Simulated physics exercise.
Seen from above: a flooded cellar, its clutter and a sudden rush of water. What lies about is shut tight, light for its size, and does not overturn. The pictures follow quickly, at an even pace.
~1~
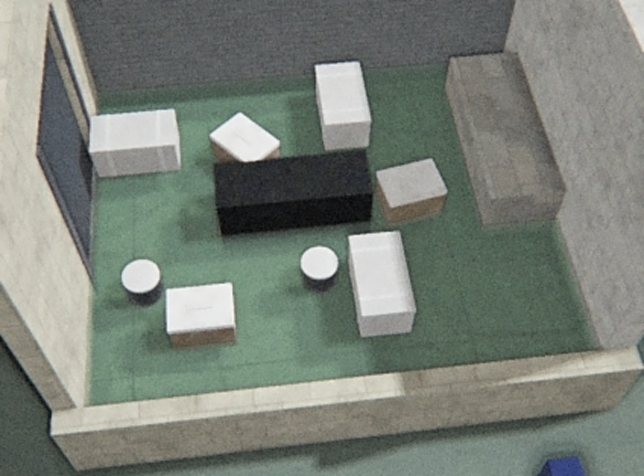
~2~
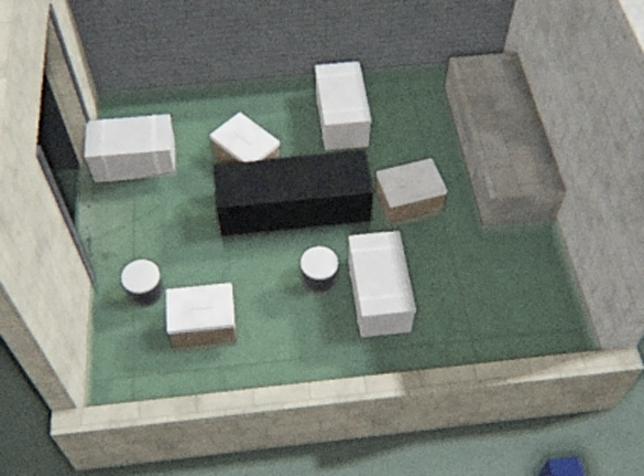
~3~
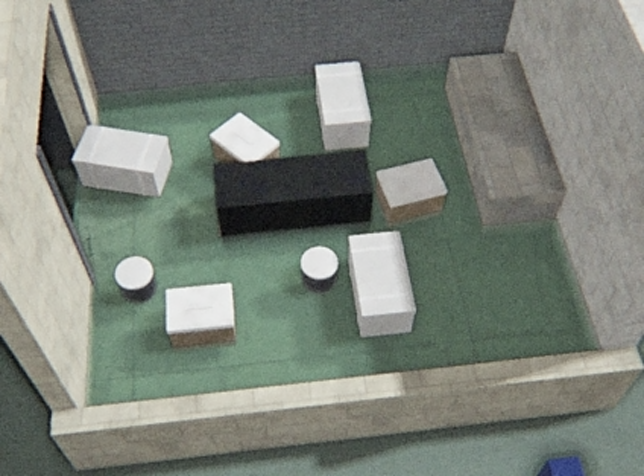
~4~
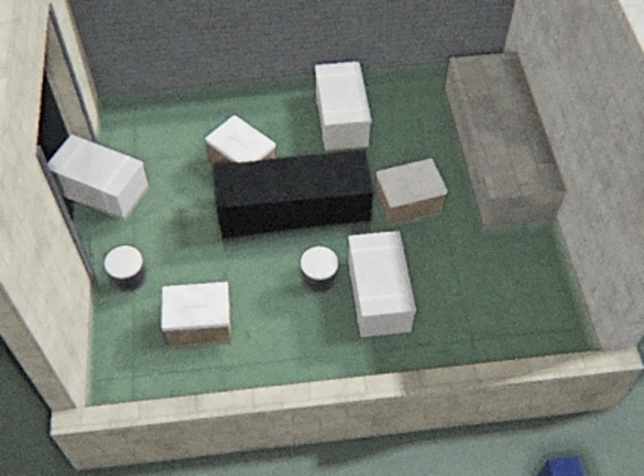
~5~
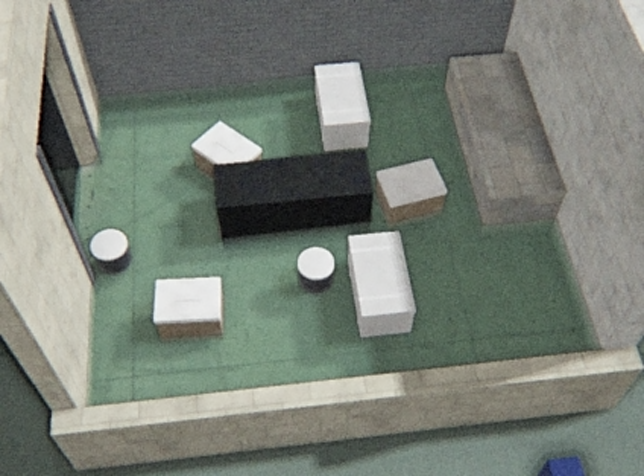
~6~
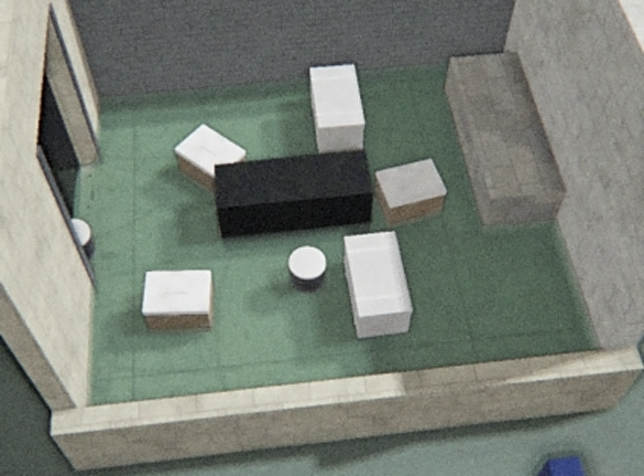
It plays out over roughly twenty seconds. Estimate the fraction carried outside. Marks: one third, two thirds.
That comes to at least two thirds.
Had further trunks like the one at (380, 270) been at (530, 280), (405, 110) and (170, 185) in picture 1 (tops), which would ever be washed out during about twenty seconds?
In turn: Inside, through, through.
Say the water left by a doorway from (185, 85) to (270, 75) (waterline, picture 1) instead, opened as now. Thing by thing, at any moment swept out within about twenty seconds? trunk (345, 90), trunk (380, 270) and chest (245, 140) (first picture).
As listed: Gone, left behind, out.
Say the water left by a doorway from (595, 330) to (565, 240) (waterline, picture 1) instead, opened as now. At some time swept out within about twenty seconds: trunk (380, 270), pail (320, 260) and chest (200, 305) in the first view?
In turn: Out, through, carried outside.
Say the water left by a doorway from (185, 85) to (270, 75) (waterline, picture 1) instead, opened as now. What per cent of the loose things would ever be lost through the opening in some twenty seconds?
I make it 60 per cent.
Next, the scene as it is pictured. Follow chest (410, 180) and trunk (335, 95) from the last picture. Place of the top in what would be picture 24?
Near (367, 123) and (155, 137).
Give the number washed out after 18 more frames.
It comes to 5.
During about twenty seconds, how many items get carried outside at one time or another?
7 of them.
A moment on, 2 of 8 are out; 6 afloat.
Next, 5 of 8 are out; 3 afloat.
Later, 7 of 8 are out; 0 afloat.
In the end, 7 of 8 are out; 0 afloat.
